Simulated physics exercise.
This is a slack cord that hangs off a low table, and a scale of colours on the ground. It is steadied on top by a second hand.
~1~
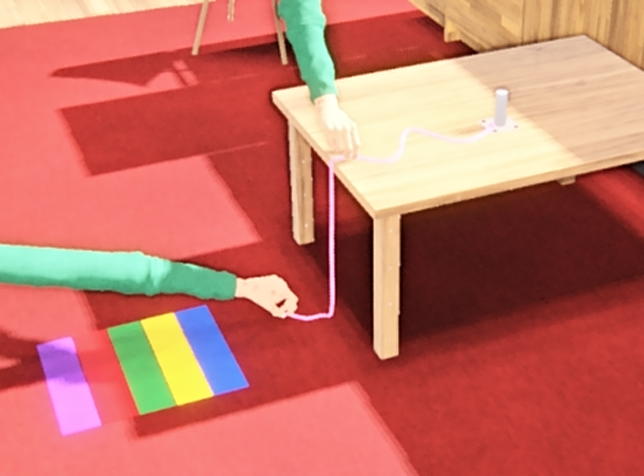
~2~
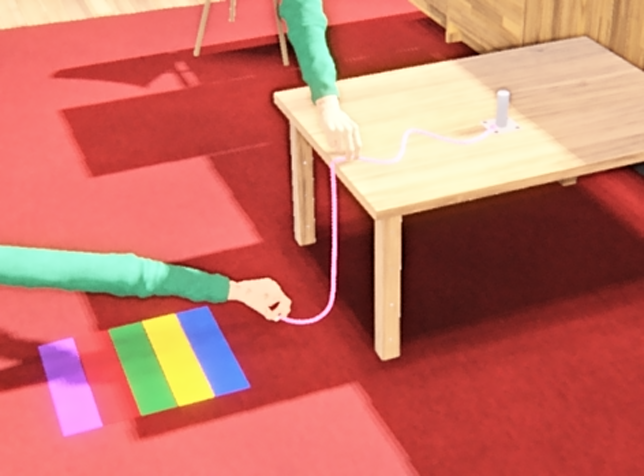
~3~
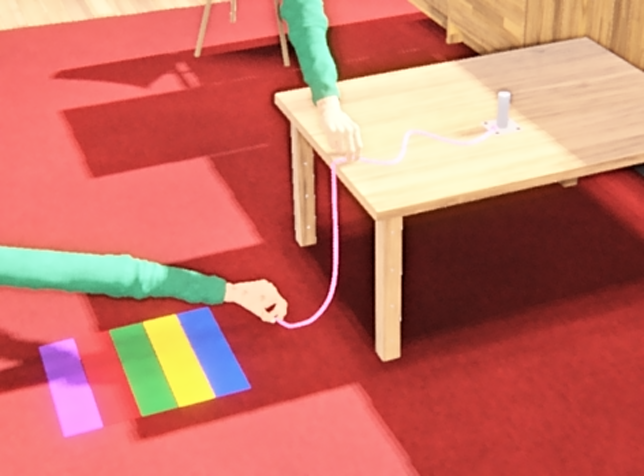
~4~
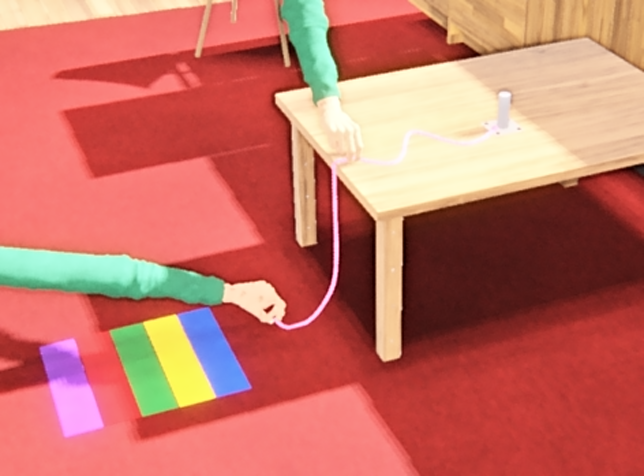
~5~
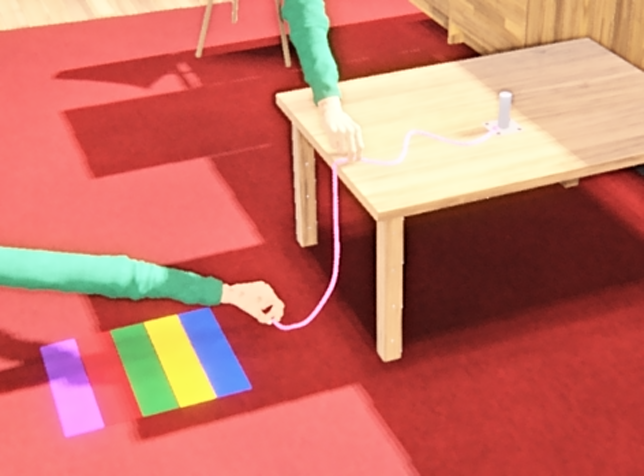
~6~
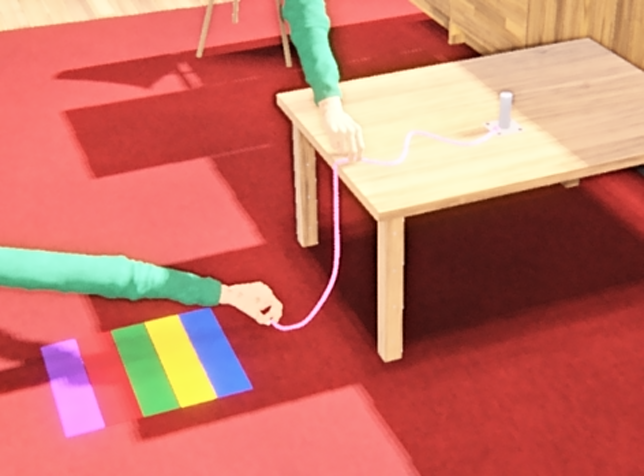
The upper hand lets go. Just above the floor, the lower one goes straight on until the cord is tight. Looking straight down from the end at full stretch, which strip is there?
The red strip is there.
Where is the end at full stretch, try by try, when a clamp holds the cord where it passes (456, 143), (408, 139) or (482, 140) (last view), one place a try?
Roughly (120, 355), (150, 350) and (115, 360).
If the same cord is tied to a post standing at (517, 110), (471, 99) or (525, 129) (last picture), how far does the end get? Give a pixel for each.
The places come out near (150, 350), (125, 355) and (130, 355).
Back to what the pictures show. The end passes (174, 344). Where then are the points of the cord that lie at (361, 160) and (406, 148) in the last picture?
Approx. (327, 198); approx. (364, 154).
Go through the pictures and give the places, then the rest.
The first frame shows end (286, 313); blue (224, 375); yellow (188, 384); green (152, 393); red (114, 403); purple (77, 413).
The second frame shows end (280, 316); cord through (476, 140) (411, 131) (390, 162) (333, 177) (335, 241) (331, 302).
The third frame shows end (276, 318).
The fourth frame shows end (275, 319); cord through (478, 141) (413, 132) (391, 163) (334, 179) (336, 242) (325, 303).
The fifth frame shows end (273, 320).
The sixth frame shows end (272, 320); cord through (479, 141) (414, 133) (393, 164) (336, 179) (337, 243) (321, 303).
Soon after, end near (174, 344); over yellow.
Then, end near (133, 354); over green.
At full stretch, end near (108, 360); over red. It halts on the red strip.
